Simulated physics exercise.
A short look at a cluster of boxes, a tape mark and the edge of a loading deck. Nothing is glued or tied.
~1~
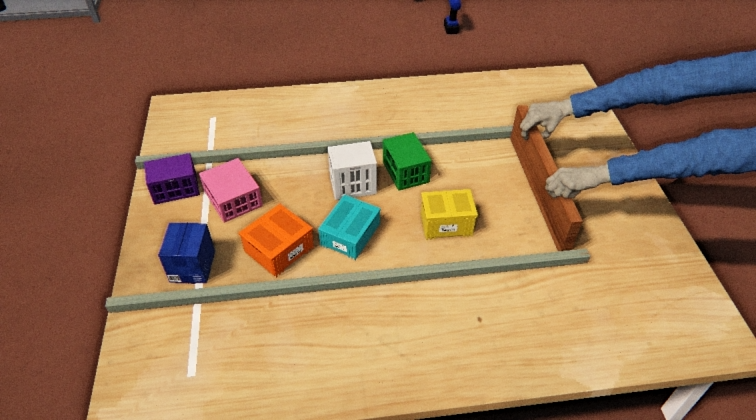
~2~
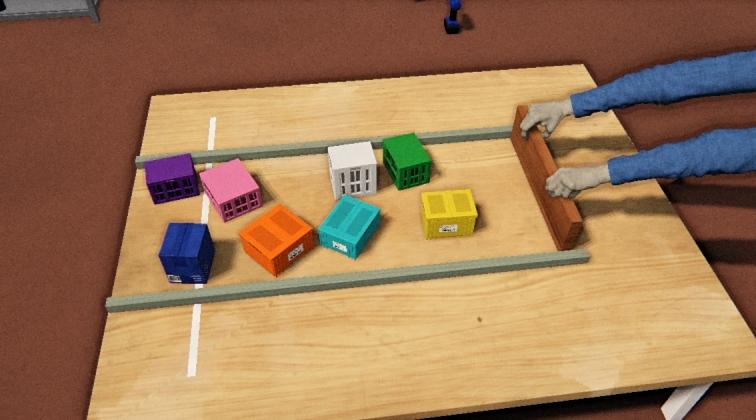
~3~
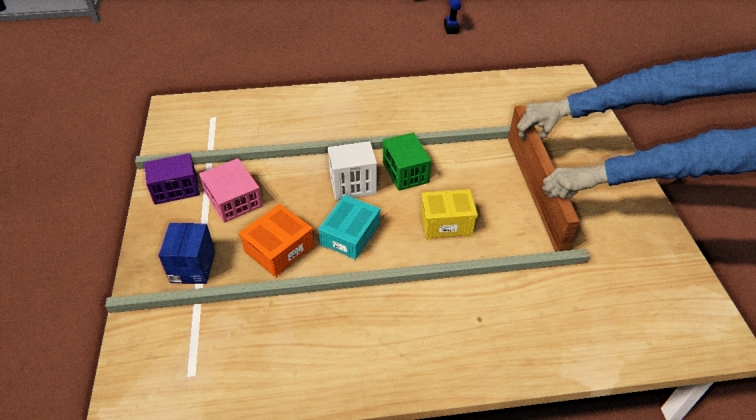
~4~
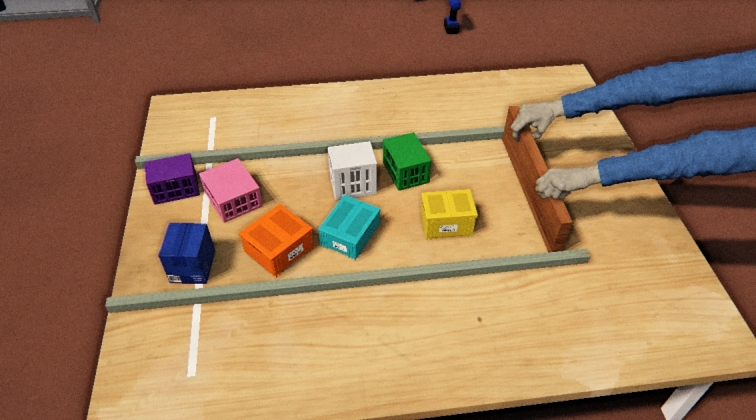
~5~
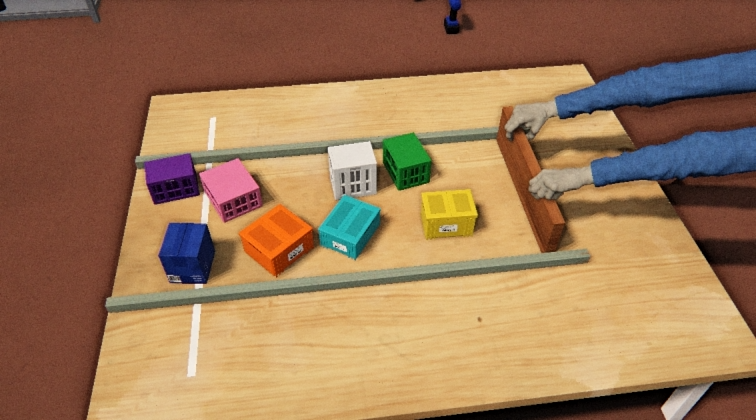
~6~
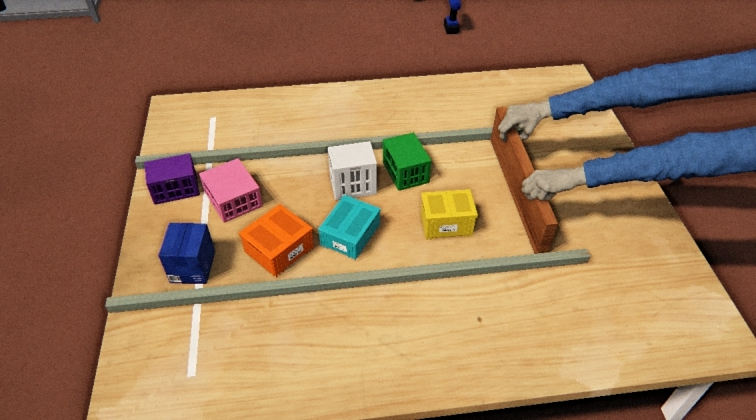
A wooden plank, held by two gloved hands, slid slightly left between two rails on a table, while the eight colourful crates and boxes near the white tape line stayed still.
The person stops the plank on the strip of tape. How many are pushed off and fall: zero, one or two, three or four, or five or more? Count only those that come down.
The number that fall off is three or four.
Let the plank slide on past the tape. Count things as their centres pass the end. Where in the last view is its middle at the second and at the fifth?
About (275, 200), then (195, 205).
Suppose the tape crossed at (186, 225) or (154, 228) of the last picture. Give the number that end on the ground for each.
Down on the ground: 5 and 6.
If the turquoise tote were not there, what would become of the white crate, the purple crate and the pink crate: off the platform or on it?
The white crate stays on, the purple crate falls, the pink crate drops off.
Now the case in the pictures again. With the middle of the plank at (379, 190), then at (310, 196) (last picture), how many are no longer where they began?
At the one place 5, at the other 8.
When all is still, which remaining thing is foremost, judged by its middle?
That is the turquoise tote.
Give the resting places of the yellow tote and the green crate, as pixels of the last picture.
First (173, 241), then (187, 179).
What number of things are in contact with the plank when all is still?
That makes 2.
A little later, none off yet; purple crate at rest near (172, 179); blue box at rest near (188, 253); pink crate at rest near (231, 190).
When it is over, the number that fall off is three or four; down, orange tote, pink crate, blue box and purple crate.
